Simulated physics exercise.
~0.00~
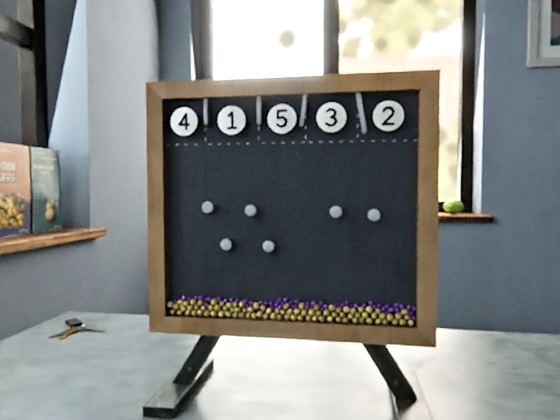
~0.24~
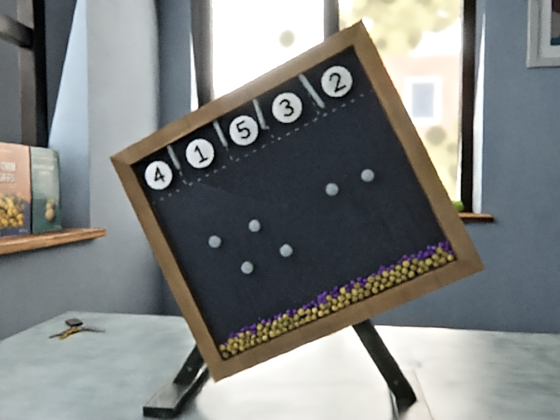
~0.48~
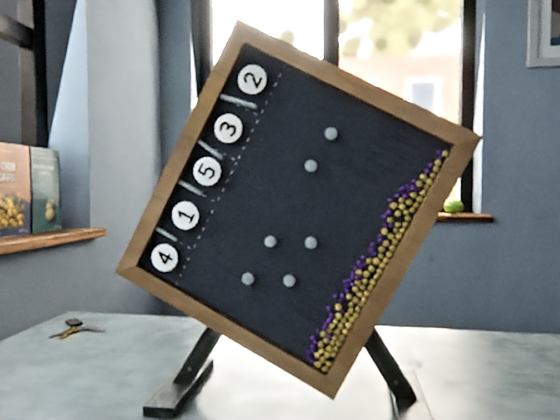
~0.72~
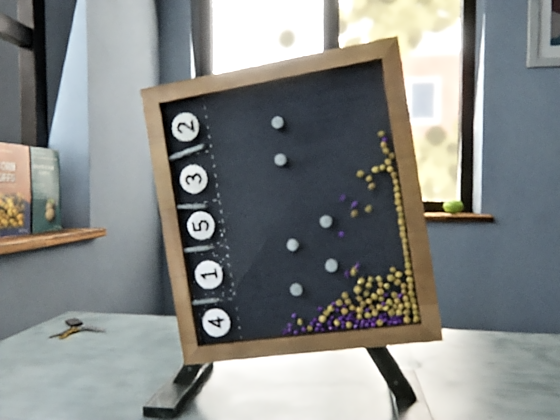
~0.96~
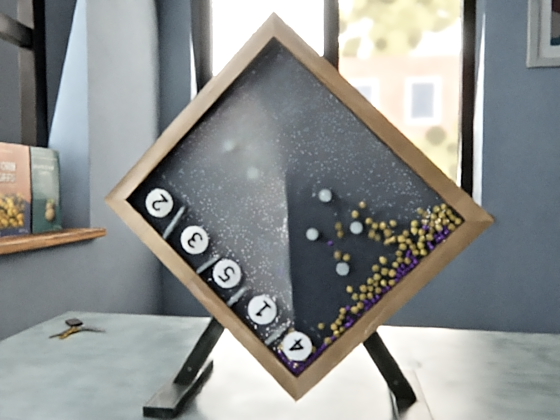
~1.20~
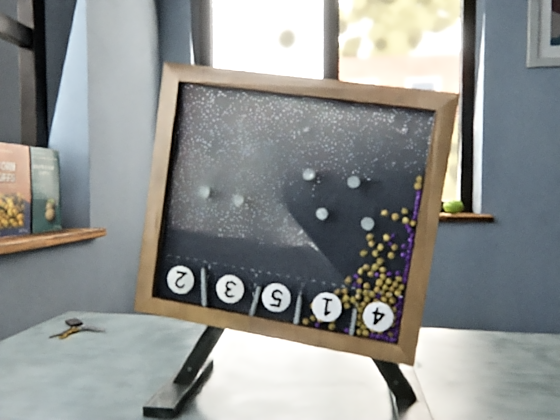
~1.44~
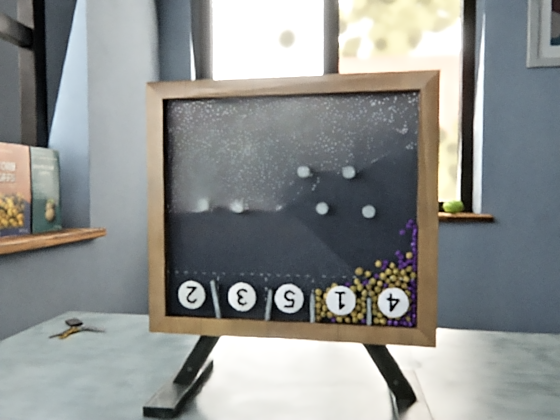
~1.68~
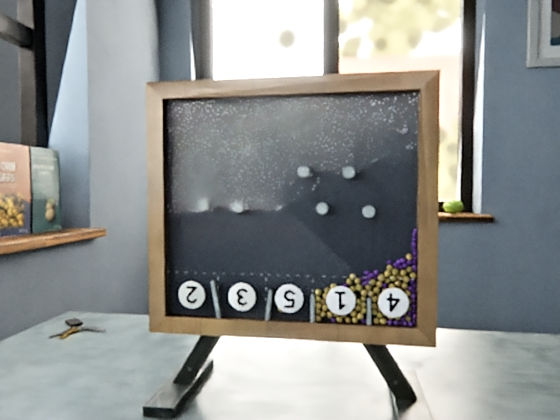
A square framed case of small yellow and purple balls turned anticlockwise on its stand until it was upside down, and the balls slid to the right and tumbled down, ending heaped over the two upside-down numbered pockets at the lower right.
